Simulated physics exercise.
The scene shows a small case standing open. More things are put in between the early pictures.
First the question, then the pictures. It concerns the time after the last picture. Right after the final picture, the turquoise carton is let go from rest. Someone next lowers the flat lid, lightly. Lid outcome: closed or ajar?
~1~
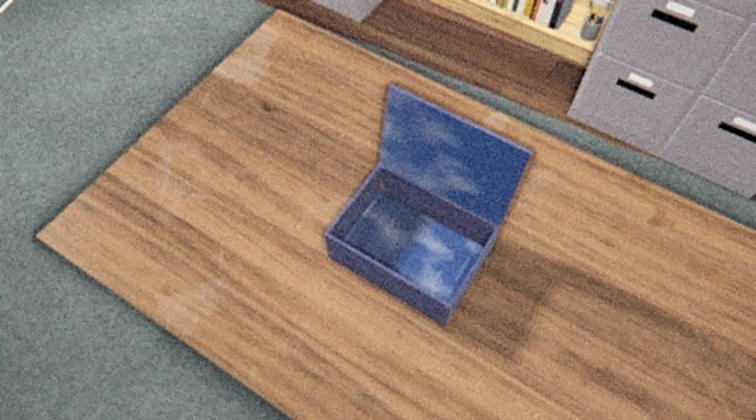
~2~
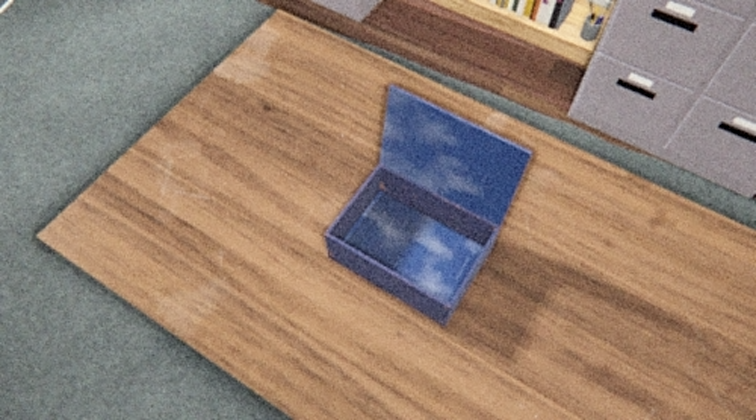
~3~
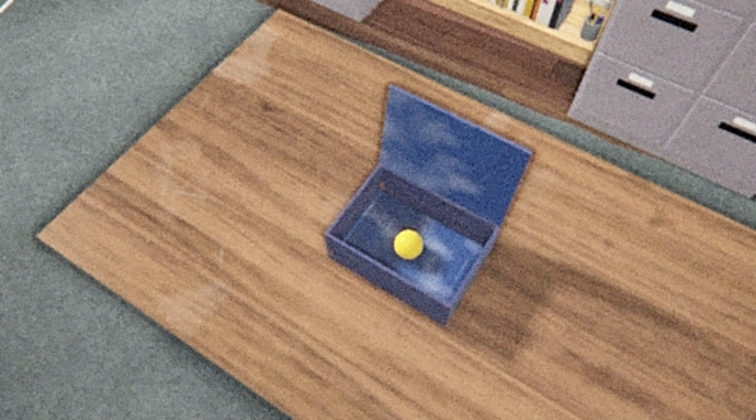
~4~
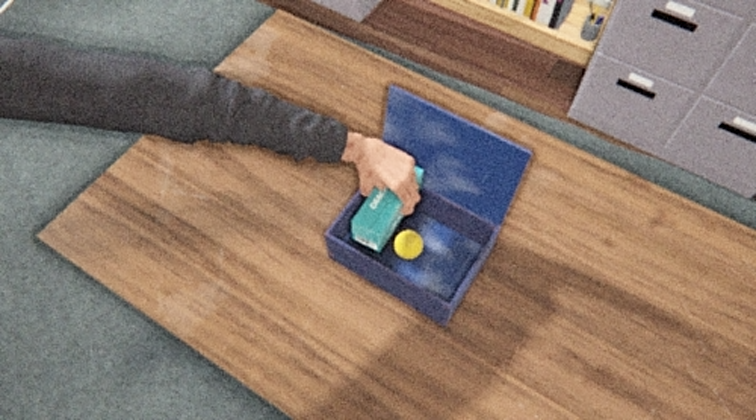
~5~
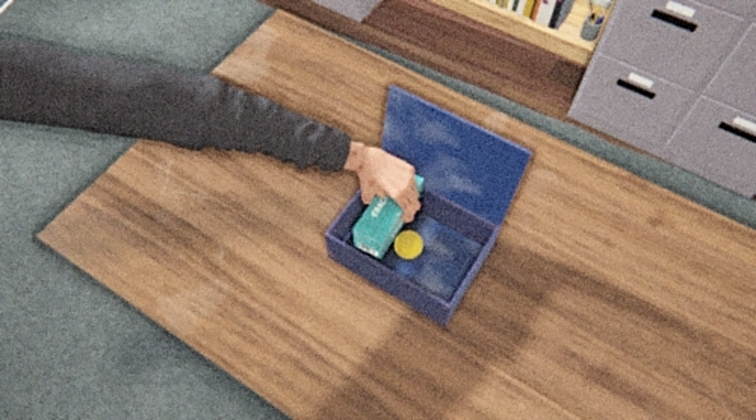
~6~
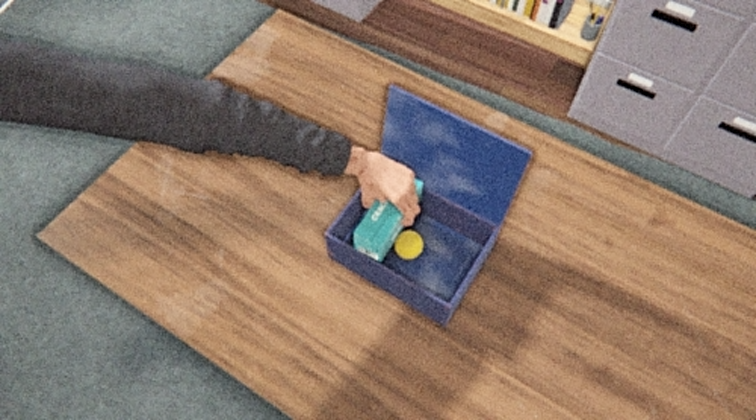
The lid meets the edge.
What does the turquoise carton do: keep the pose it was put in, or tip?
It tips.
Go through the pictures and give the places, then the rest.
In the first frame, the last thing is not in view yet.
In the second frame, the last thing is not in view yet.
In the third frame, the last thing is not in view yet; yellow lemon (409, 245).
The fourth frame shows still above its spot; turquoise carton (388, 204); yellow lemon (409, 245).
The fifth frame shows still above its spot; turquoise carton (389, 212); yellow lemon (409, 245).
The sixth frame shows in place under the hand; turquoise carton (389, 216); yellow lemon (409, 245).
Then, 1.20 s after the last picture, lid starting down; turquoise carton tipped 62° from how it was near (374, 221); yellow lemon rolled about its own width.
Then, 1.80 s after the last picture, lid 39° above the rim; turquoise carton tipped 67° from how it was near (374, 222); yellow lemon rolled about its own width.
At rest, lid shut; tipped over in the box, turquoise carton; moved from the start, yellow lemon. Seen from the same camera at the end, turquoise carton near (371, 223).
